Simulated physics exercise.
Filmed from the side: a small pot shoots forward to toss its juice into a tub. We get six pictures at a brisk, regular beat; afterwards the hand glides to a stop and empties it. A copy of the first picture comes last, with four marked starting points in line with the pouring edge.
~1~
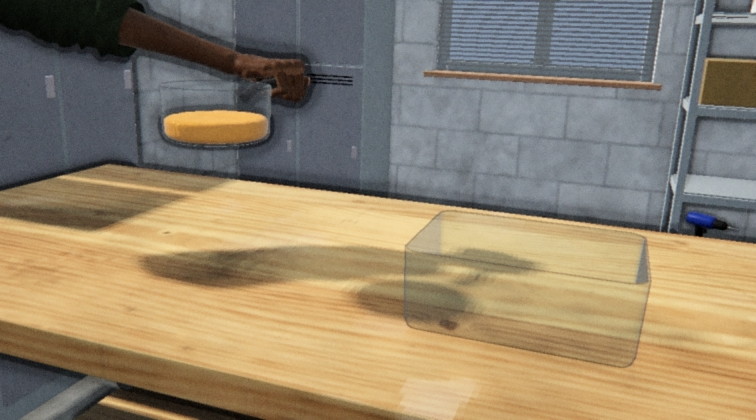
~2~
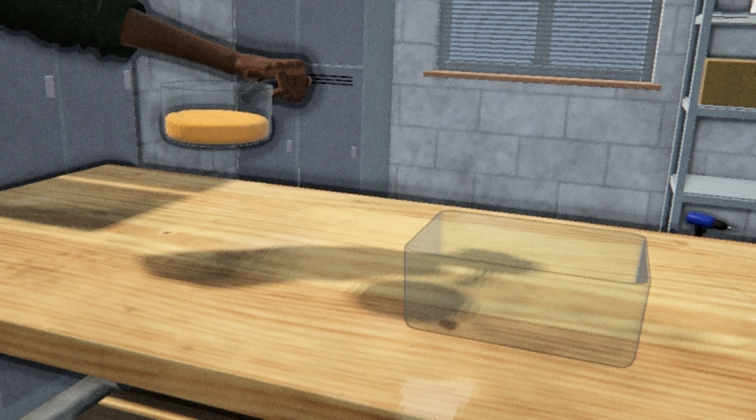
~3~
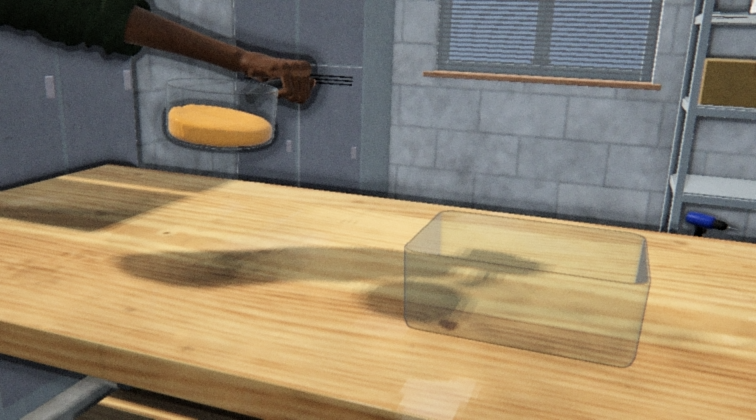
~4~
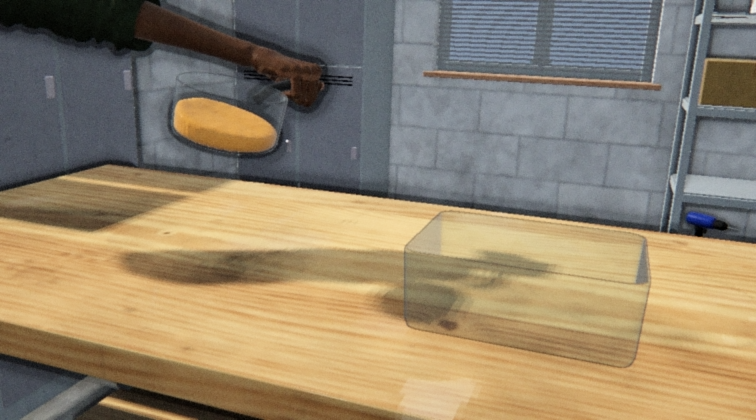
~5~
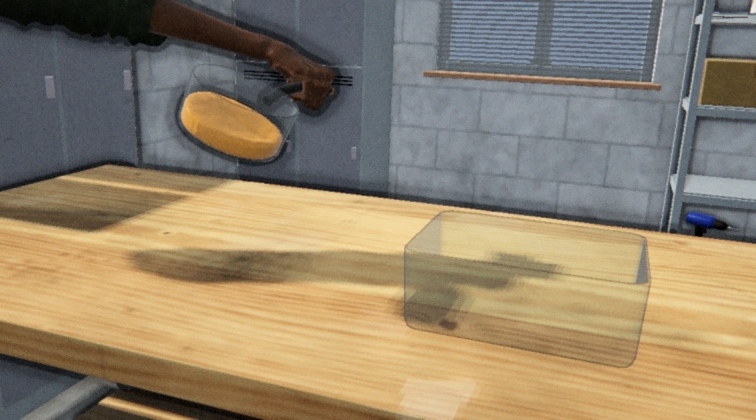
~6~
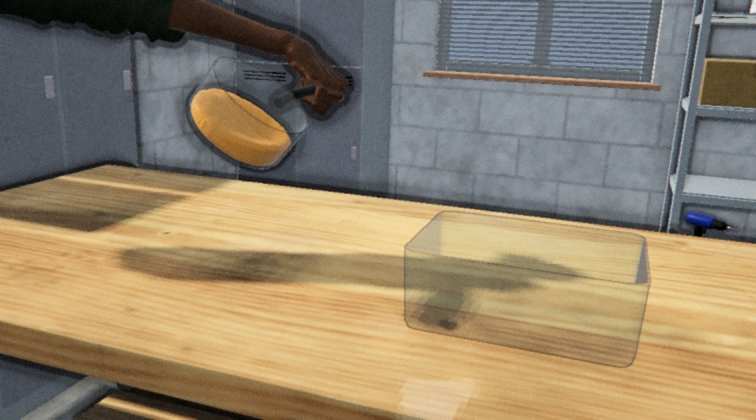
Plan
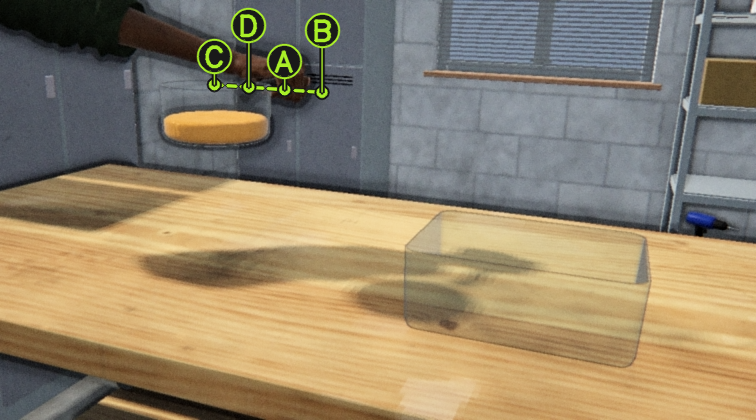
In a grey block-walled workshop with a blinded window and shelving, a pale wooden table is seen from the side by a still camera. A clear tub stands right of centre on the table, while at upper left a dark-sleeved arm holds a small see-through pot of orange juice. The hand moves slightly right, then tilts the pot progressively rightward, the juice slanting inside it.
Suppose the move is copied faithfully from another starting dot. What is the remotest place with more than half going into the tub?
Dot B just does it.
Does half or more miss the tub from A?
Yes, that goes wrong.
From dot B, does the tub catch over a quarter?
Yes, clearly.
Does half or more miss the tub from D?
Yes.
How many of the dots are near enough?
One.
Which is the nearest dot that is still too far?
A.
On the marked copy, A at (284, 89); B at (322, 92); C at (214, 84); D at (248, 87).
If A is chosen, about 11 % lands in the tub, 85 % falls short and 4 % goes beside or beyond.
If B is chosen, about 86 % lands in the tub, 5 % falls short and 9 % goes beside or beyond.
If C is chosen, about 0 % lands in the tub, 100 % falls short.
If D is chosen, about 0 % lands in the tub, 97 % falls short and 3 % goes beside or beyond.
